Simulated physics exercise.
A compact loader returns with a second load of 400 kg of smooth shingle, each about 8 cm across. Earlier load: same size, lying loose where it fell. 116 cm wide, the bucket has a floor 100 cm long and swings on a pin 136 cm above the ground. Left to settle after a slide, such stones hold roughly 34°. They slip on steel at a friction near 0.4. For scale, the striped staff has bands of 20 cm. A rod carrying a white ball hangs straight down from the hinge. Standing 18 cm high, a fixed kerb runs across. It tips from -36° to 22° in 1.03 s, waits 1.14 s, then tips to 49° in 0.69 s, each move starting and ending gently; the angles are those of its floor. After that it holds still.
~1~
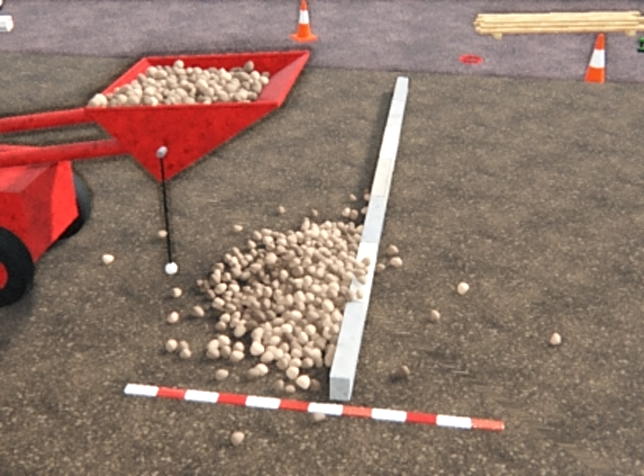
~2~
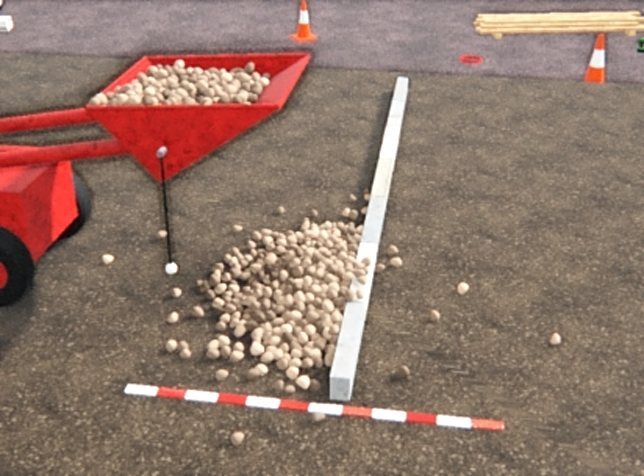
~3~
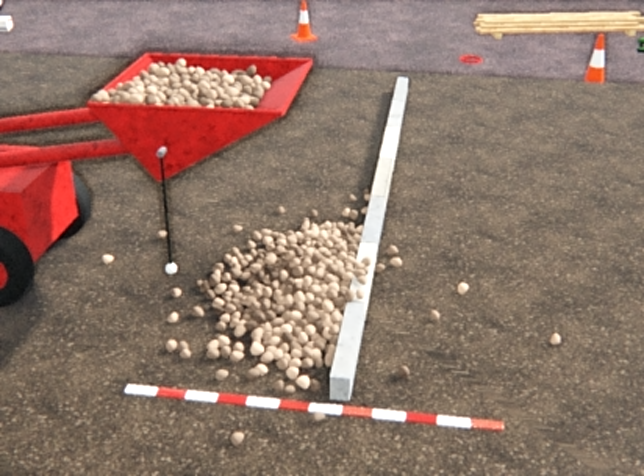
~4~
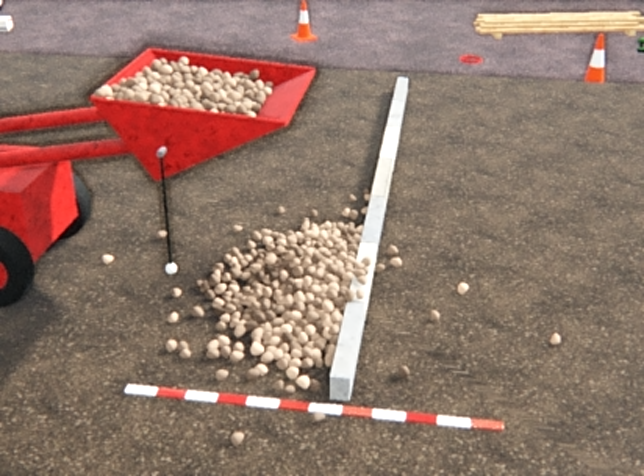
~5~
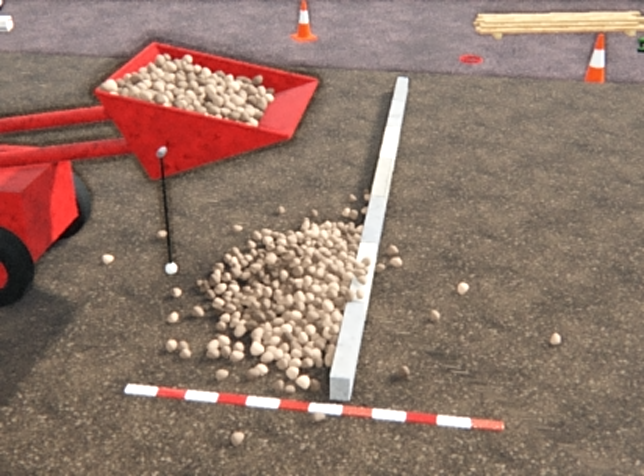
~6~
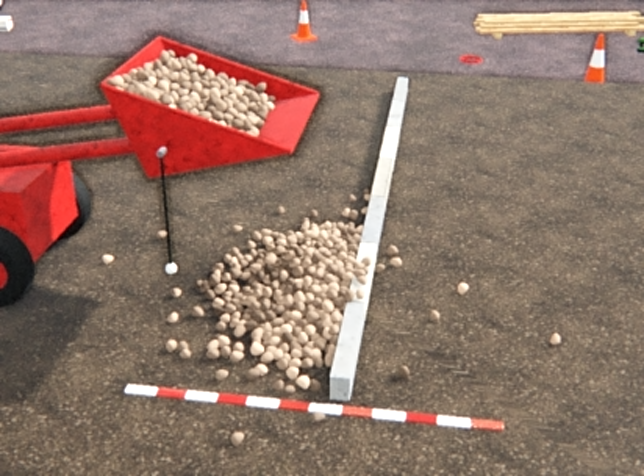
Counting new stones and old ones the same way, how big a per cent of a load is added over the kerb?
50 per cent, roughly.
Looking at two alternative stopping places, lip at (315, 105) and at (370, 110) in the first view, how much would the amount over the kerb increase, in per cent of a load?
Roughly 85 per cent, then 100 per cent.
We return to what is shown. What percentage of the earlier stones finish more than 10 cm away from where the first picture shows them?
Close to 5 in a hundred of them.
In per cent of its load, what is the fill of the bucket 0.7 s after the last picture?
Held: Around 95 % of the load.
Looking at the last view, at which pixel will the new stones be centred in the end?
They end up centred around (365, 282).
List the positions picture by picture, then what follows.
In the first frame, the bucket is at -36°, its lip at (278, 104); the top of the load is at (189, 76). The earlier load is highest near (309, 259), 27 cm above ground level, 99 % on this side of the kerb, 1 % over the kerb.
In the second frame, the bucket is at -35°, its lip at (280, 106); the top of the load is at (182, 75).
In the third frame, lip at (282, 113), floor tilted -32°, highest stones at (184, 74).
In the fourth frame, the bucket is at -27°, its lip at (286, 124); the top of the load is at (157, 72).
In the fifth frame, lip at (289, 137), floor tilted -21°, highest stones at (157, 68).
In the sixth frame, the bucket is at -14°, its lip at (291, 151); the top of the load is at (161, 64).
Then, 0.3 s after the last picture the floor is at 13°; in per cent of one load, 100 in the bucket, 99 on this side of the kerb, 1 over the kerb; the foremost stones are at (422, 293).
Then, 0.7 s after the last picture the floor is at 22°; in per cent of one load, 94 in the bucket, 105 on this side of the kerb, 1 over the kerb; the foremost stones are at (422, 293).
Then, 2.9 s after the last picture the floor is at 49°; in per cent of one load, 0 in the bucket, 149 on this side of the kerb, 51 over the kerb; the foremost stones are at (549, 298).
Then, 5.5 s after the last picture the floor is at 49°; in per cent of one load, 0 in the bucket, 149 on this side of the kerb, 51 over the kerb; the foremost stones are at (549, 298). Net gain over the kerb, 50.
